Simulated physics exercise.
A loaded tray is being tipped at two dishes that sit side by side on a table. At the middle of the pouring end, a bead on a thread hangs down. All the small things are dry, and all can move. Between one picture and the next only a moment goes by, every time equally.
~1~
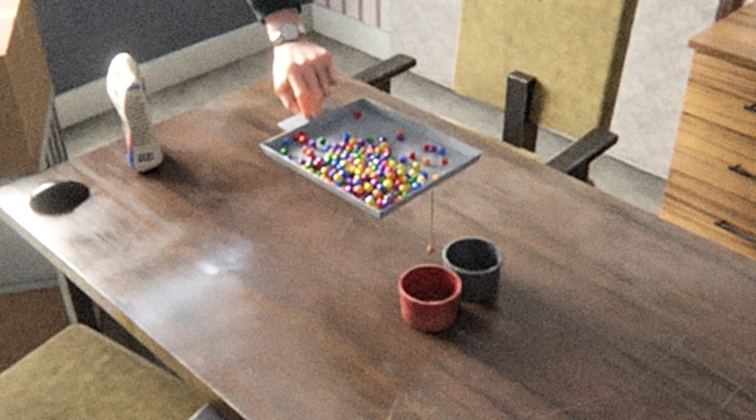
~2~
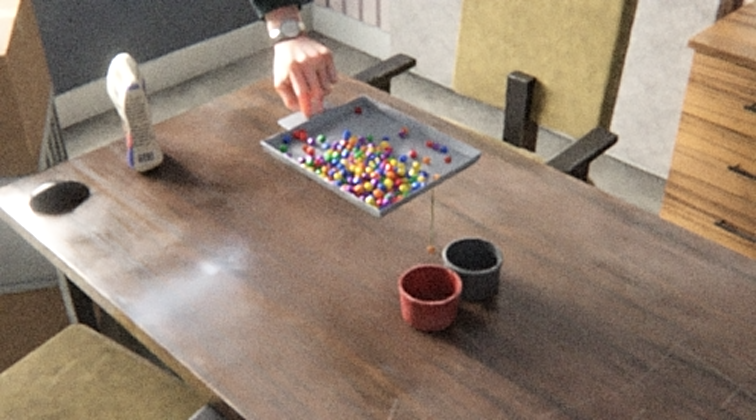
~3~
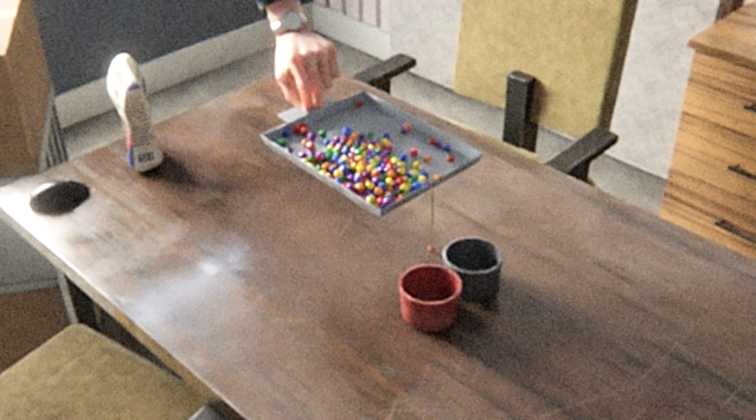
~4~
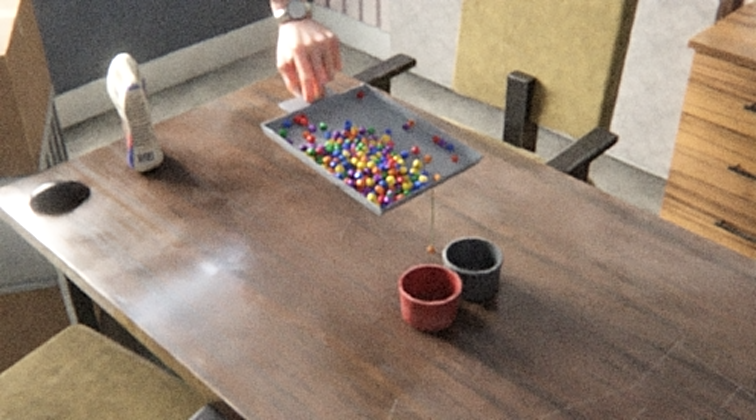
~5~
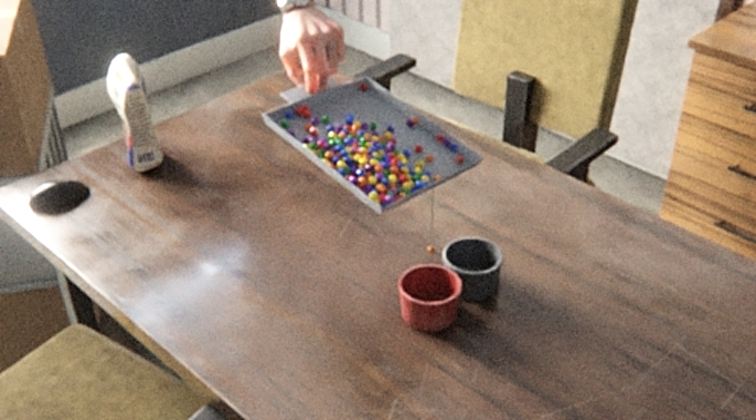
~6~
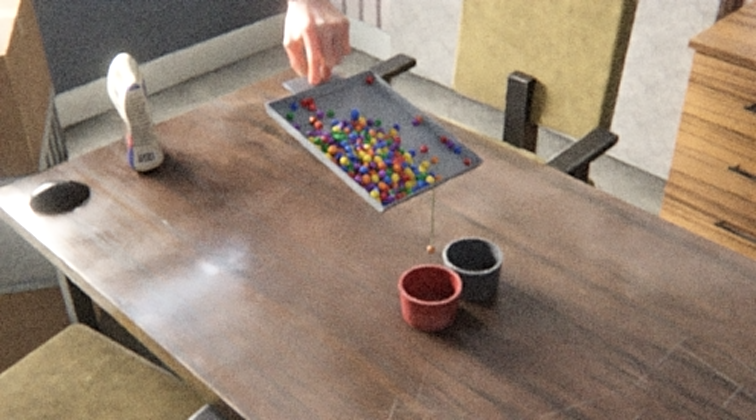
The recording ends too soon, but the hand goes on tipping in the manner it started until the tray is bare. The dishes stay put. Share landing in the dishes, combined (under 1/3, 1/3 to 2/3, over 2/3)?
Middle range.
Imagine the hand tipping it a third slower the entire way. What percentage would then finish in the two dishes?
Around 50 percent.
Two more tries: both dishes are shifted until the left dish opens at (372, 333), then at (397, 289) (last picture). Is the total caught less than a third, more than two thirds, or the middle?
First: Less than a third. Second: Less than a third.
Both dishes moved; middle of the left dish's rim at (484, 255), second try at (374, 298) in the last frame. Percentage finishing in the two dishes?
50 %, then 0 %.
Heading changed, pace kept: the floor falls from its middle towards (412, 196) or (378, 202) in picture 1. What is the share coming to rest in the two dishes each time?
Close to 40 percent first and close to 10 percent second.
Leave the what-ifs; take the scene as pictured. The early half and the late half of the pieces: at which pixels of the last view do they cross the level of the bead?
About (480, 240) to begin with, then about (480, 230).
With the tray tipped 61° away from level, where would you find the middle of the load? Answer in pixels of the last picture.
I'd put the middle close to (450, 175).
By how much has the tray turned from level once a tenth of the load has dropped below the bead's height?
It is at around 60 degrees.
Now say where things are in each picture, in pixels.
The first picture shows corners of the pouring end at (380, 209) and (478, 152), level; middle of the load at (368, 174), round plastic beads; left dish at (452, 309); right dish at (494, 279); bead on its thread at (431, 250).
The second picture shows corners of the pouring end at (380, 208) and (478, 152), level; middle of the load at (368, 173).
The third picture shows corners of the pouring end at (380, 208) and (479, 154), tipped barely, lowest at the right corner; middle of the load at (368, 171), a stray few on the move.
The fourth picture shows corners of the pouring end at (381, 206) and (479, 155), tipped a little, lowest at the right corner; middle of the load at (369, 167), a small part on the move.
The fifth picture shows corners of the pouring end at (382, 205) and (479, 157), tipped a little, lowest at the right corner; middle of the load at (371, 164), a small part on the move.
The sixth picture shows corners of the pouring end at (384, 204) and (480, 159), tipped clearly, lowest at the right corner; middle of the load at (375, 161), about a third on the move; left dish at (452, 310); right dish at (495, 279).
Soon after the last picture, tray tipped steeply; about two thirds on the tray; a stray few in the left dish; a small part in the right dish; a small part outside both; a small part in the air.
A little later, tray tipped past a quarter turn; a small part in the left dish; about half in the right dish; about half outside both; a stray few in the air.
Later still, tray tipped past a quarter turn; a small part in the left dish; about half in the right dish; about half outside both.
At rest, tray tipped past a quarter turn; a small part in the left dish; about half in the right dish; about half outside both.
